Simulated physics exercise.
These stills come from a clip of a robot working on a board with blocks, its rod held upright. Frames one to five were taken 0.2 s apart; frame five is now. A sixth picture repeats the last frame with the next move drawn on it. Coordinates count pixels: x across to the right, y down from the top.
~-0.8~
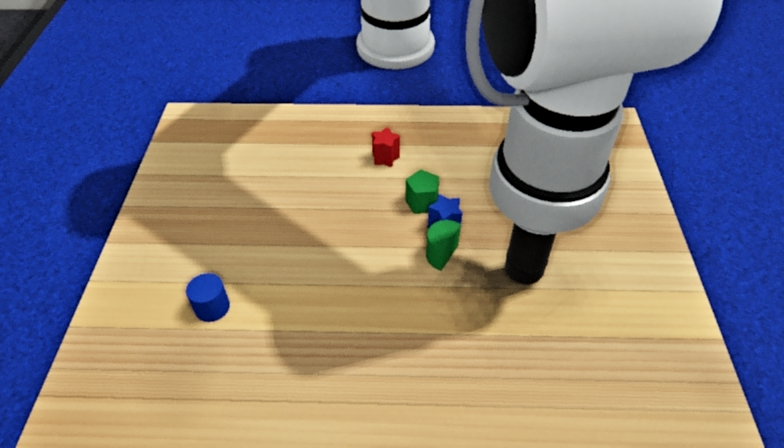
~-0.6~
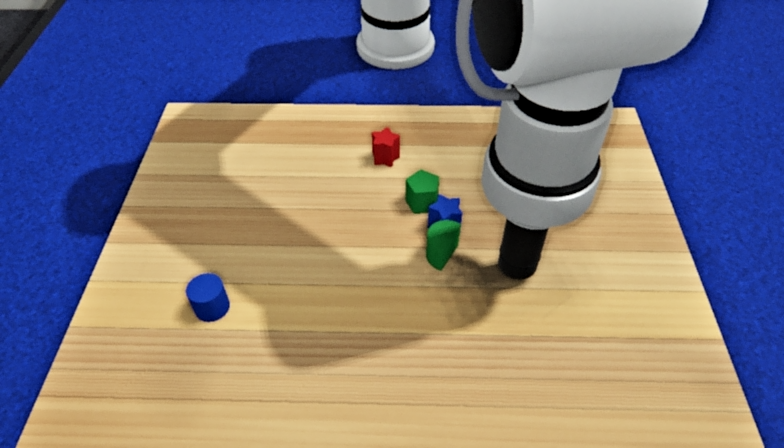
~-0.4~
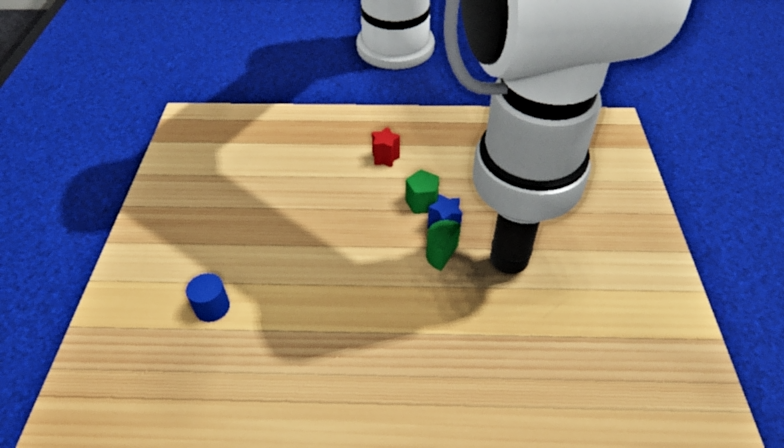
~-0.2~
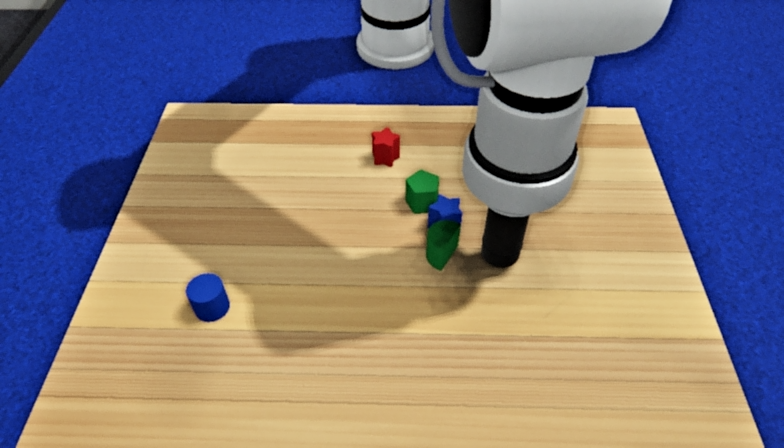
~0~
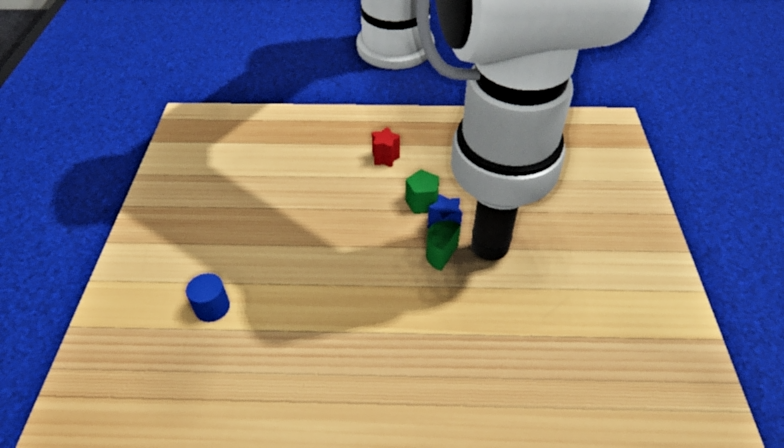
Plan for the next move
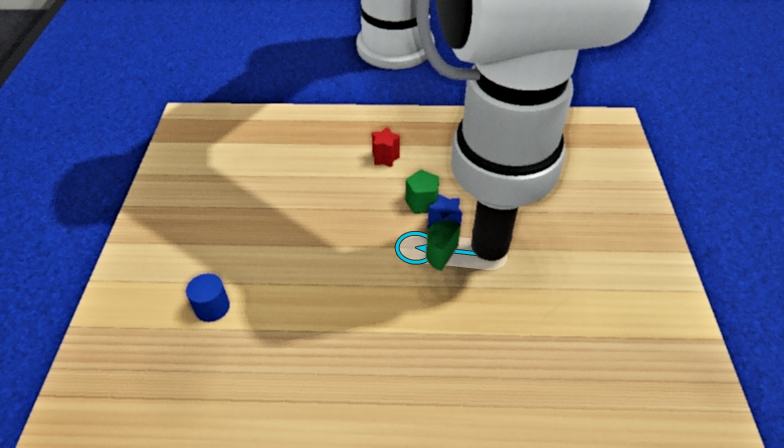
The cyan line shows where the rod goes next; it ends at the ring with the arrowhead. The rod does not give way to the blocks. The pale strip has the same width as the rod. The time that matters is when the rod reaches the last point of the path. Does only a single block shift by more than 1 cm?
Yes.
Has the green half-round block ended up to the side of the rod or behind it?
No
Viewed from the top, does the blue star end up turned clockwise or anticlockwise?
Bird's-eye view: Clockwise.
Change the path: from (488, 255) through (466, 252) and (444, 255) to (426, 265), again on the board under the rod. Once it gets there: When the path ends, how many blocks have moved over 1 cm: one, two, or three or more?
A single block is moved.
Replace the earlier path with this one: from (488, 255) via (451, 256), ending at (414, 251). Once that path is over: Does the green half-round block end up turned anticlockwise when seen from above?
Short answer: Yes.
The line goes in a line from (488, 255) to (416, 248).
On the path given first. Halfway along, rod (452, 243); green half-round block (423, 234), turned 40° anticlockwise.
At the end, rod (416, 240); green pentagonal block unmoved; green half-round block (388, 235), turned 60° anticlockwise; blue star (441, 205), turned 40° clockwise.
